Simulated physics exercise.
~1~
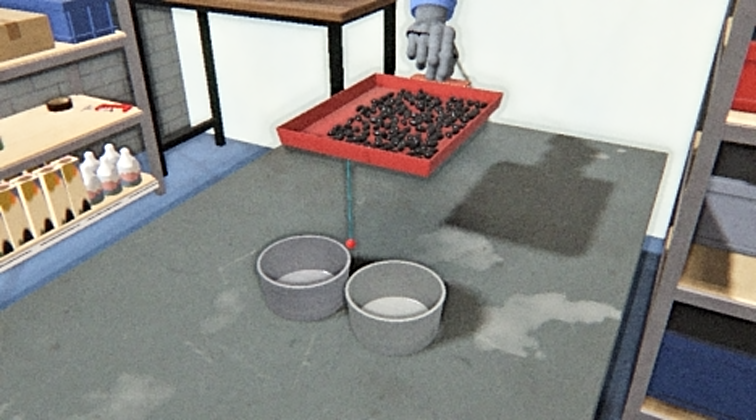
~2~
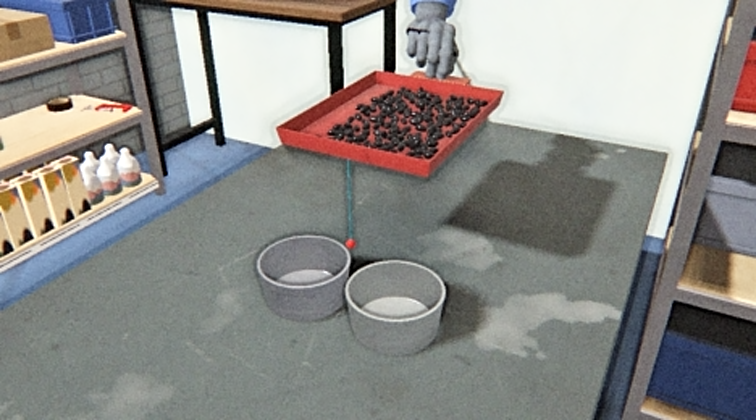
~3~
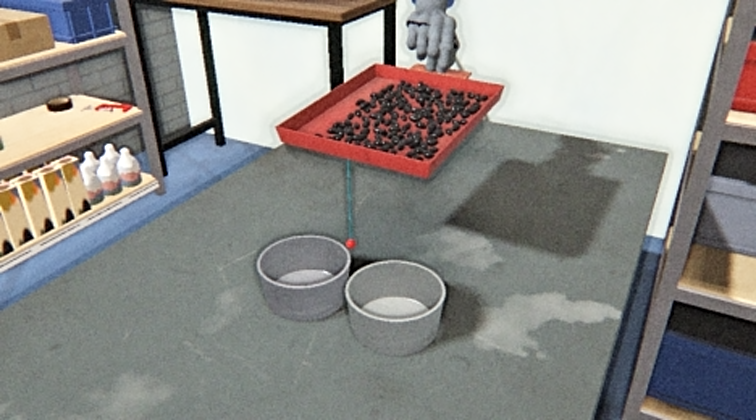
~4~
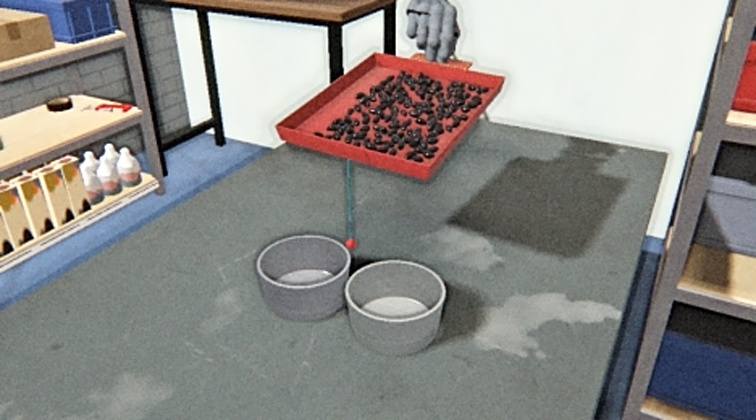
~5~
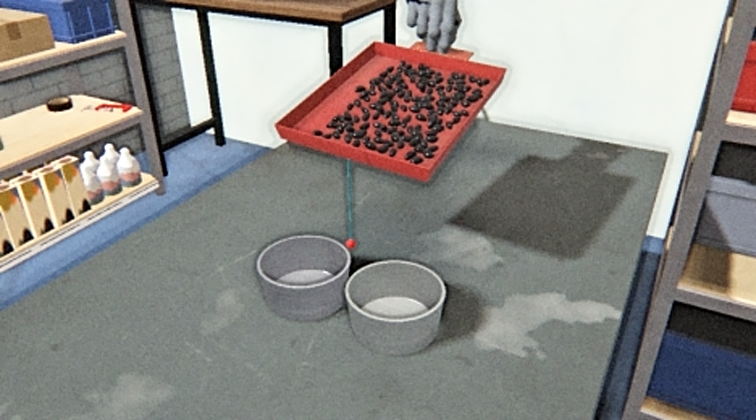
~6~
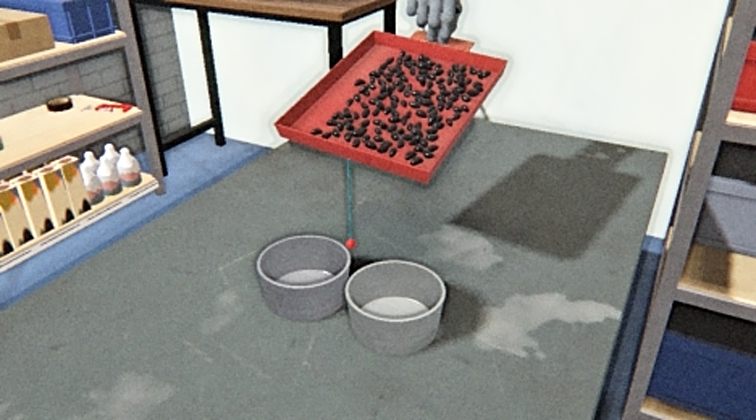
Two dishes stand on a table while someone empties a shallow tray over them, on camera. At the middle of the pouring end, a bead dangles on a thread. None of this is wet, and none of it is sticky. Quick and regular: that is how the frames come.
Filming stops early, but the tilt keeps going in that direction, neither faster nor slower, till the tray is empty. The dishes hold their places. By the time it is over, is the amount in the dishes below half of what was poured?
No, most of the load lands in the dishes.
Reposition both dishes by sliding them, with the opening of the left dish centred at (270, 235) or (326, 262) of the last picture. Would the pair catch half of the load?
At place one the minor share; at place two the bulk.
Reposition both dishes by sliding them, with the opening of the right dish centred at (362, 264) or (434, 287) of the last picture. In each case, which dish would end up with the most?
In the first try it's the one on the right, and in the second it's the one on the right.
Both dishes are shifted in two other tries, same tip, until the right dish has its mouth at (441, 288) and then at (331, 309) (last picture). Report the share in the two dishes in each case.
The first position comes out at 70 per cent, the other at 20 per cent.
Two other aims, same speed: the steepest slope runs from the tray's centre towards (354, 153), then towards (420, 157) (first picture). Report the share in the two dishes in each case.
60 % then 40 %, roughly.
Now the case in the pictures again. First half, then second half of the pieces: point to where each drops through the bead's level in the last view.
Roughly at (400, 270) first, and then at (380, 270).
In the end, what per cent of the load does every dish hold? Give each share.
Left dish: Around 10 in a hundred; right dish: Around 80 in a hundred.
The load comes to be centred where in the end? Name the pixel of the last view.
The centre comes to rest close to (395, 316).
Soon after the last picture, tray tipped steeply; all on the tray.
A little later, tray tipped right over; nearly all on the tray; a stray few in the air.
Later still, tray tipped past a quarter turn; most in the right dish; a small part in the left dish; a small part outside both.
At rest, tray tipped past a quarter turn; most in the right dish; a small part in the left dish; a small part outside both.
